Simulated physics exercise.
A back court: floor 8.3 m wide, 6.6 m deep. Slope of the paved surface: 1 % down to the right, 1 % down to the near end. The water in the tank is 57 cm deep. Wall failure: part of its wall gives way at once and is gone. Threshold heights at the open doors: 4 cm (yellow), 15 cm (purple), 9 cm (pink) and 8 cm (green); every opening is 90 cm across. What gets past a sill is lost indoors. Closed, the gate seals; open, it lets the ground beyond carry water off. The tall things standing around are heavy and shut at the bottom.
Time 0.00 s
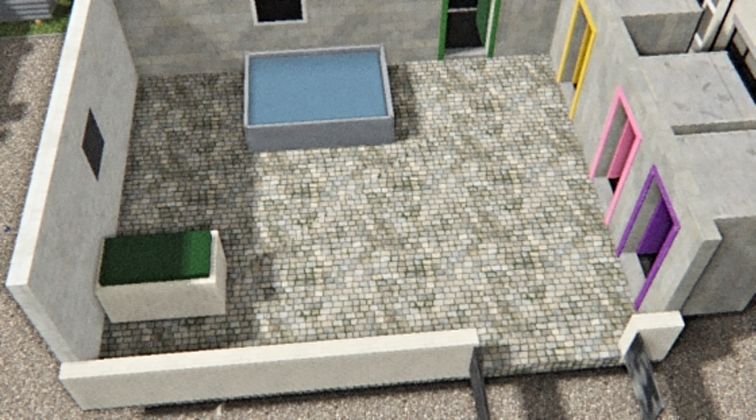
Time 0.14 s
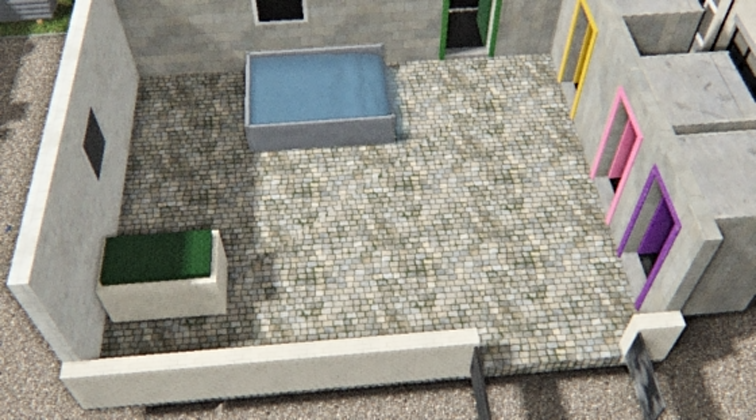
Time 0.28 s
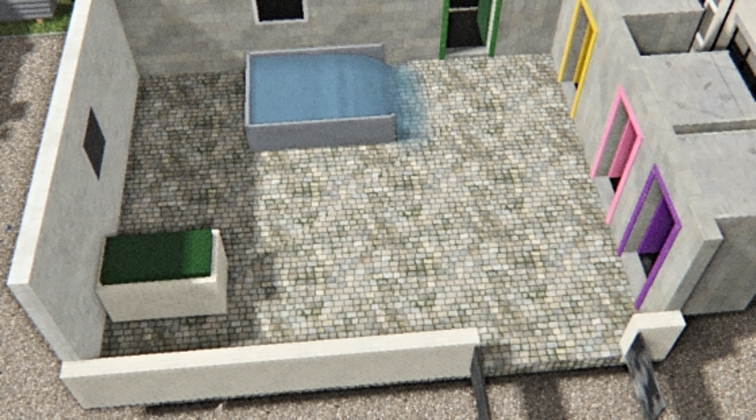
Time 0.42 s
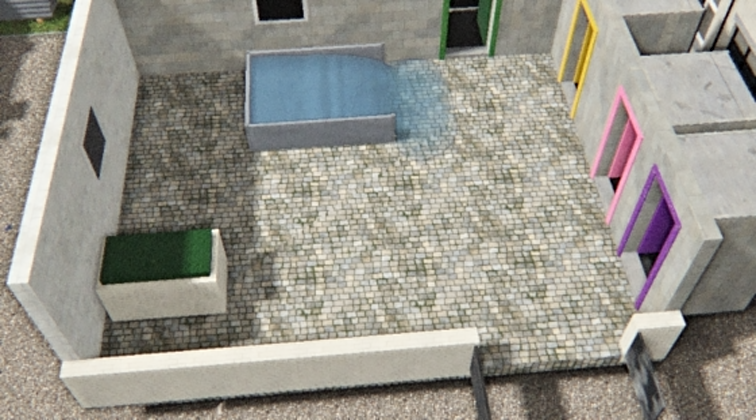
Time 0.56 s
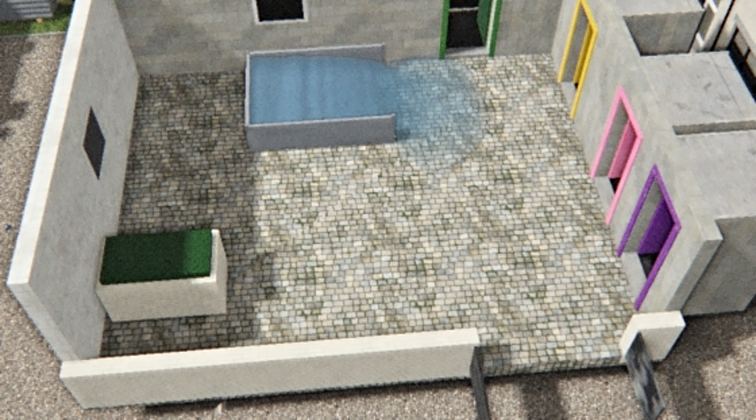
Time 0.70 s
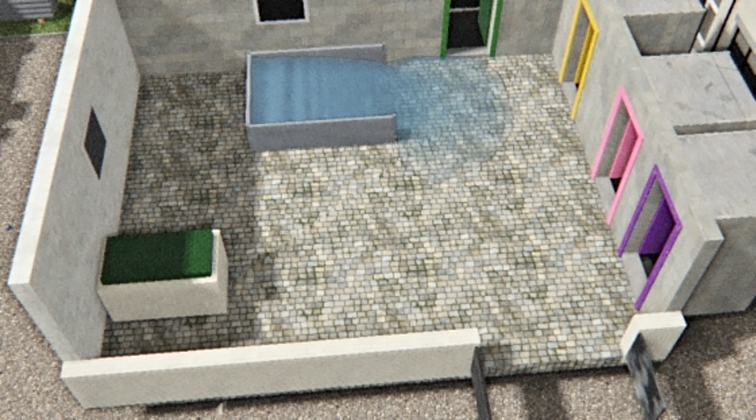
At the start, a raised tank of still blue water stands against the back wall of a paved courtyard with yellow, pink and purple door surrounds on the right. Then the tank's right side gives way, and water pours out, spreading rightward across the paving in a widening, shallow sheet.
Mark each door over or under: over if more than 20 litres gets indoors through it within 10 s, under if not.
Yellow door: Over, purple door: Under, pink door: Over, green door: Over.
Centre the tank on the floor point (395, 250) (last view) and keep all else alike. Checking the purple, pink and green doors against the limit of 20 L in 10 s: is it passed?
Against that limit: Purple above, pink past it, green not over.
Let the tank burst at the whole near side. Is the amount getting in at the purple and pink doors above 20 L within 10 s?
With respect to that limit, purple ends up inside it, pink ends up inside it.
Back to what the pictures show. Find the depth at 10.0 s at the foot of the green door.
It averages close to 3.5 centimetres.
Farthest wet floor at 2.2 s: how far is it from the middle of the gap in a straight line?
That's near 4.8 m in a straight line.
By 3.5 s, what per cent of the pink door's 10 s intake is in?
Fraction in by then: Around 55 per cent.
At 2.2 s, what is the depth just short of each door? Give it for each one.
You'd see yellow at 27 cm, purple at 0 cm, pink at 15 cm and green at 14 cm.
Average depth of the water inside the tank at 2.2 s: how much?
Depth, averaged: Around 24 centimetres.
After 1.4 s water covers 25 % of the floor and is deepest (34 cm) near (552, 63); yellow door 9 cm at the sill, 26 L in, purple door not reached, pink door not reached, green door 12 cm at the sill, 0 L in.
After 2.2 s water covers 30 % of the floor and is deepest (40 cm) near (544, 63); yellow door 27 cm at the sill, 141 L in, purple door not reached, pink door 15 cm at the sill, 0 L in, green door 14 cm at the sill, 7 L in.
After 3.5 s water covers 35 % of the floor and is deepest (30 cm) near (569, 113); yellow door 25 cm at the sill, 379 L in, purple door 9 cm at the sill, 0 L in, pink door 15 cm at the sill, 23 L in, green door 11 cm at the sill, 26 L in.
After 6.0 s water covers 45 % of the floor and is deepest (20 cm) near (645, 339); yellow door 14 cm at the sill, 595 L in, purple door 7 cm at the sill, 0 L in, pink door 10 cm at the sill, 40 L in, green door 10 cm at the sill, 41 L in.
After 10.0 s water covers 50 % of the floor and is deepest (12 cm) near (645, 339); yellow door 7 cm at the sill, 679 L in, purple door 7 cm at the sill, 0 L in, pink door 6 cm at the sill, 41 L in, green door 4 cm at the sill, 43 L in.
